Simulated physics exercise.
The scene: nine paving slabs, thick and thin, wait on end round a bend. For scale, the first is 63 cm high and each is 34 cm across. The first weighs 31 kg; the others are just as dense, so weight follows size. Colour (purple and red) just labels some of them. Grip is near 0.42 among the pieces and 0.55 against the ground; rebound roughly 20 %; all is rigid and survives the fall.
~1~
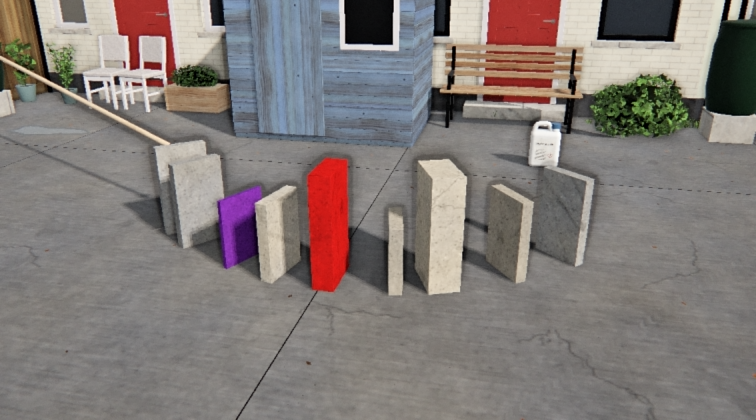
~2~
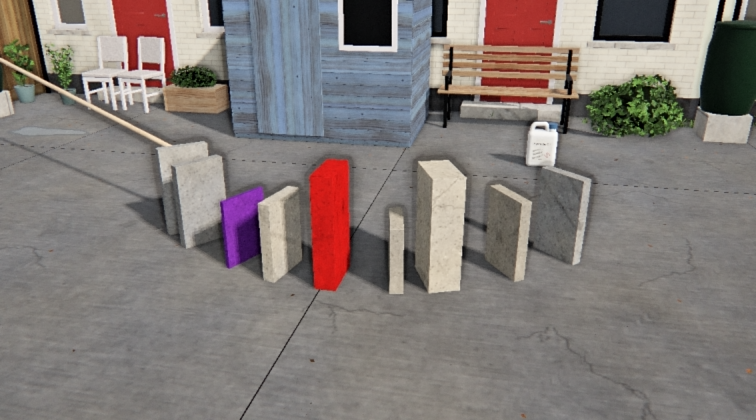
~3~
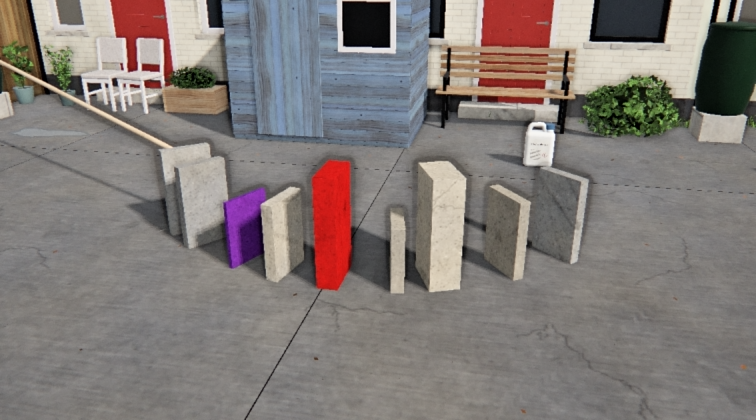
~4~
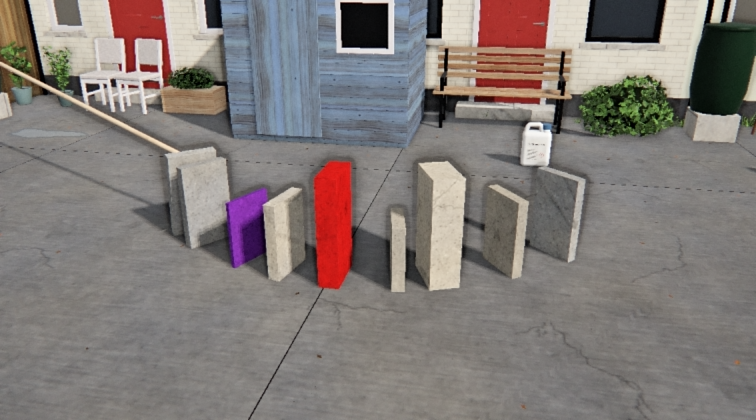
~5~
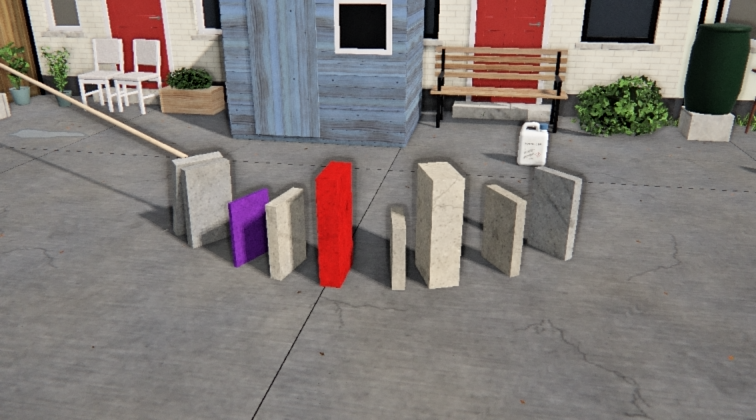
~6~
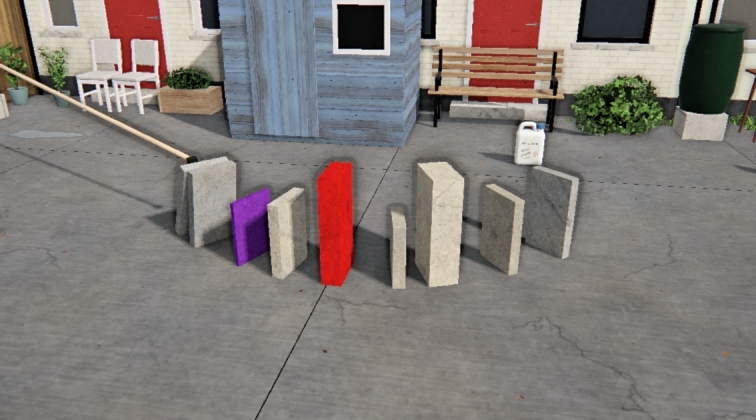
A long pole moves in and tilts the leftmost gray slab against the next one.
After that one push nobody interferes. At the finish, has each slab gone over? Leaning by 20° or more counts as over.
Outcome: Yes, the whole lot goes.
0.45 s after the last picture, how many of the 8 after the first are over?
By then 3.
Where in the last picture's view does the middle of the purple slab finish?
Around (276, 254).
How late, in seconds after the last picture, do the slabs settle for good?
At about 2.0 s.
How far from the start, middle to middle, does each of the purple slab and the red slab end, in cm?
Purple 30, red 40.
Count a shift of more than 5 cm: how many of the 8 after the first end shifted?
Shifted: 8.
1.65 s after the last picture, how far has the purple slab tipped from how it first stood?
Roughly 70°.
Then, 0.45 s after the last picture, 3 of the 8 other slabs over; purple slab leaning 50°.
Then, 1.65 s after the last picture, 7 of the 8 other slabs over; purple slab leaning 71°; red slab leaning 65°.
At rest, 8 of the 8 other slabs over; purple slab leaning 72°; red slab leaning 66°. Not one is left standing. As the last picture would show them, middles, purple slab near (276, 254), red slab near (394, 252).
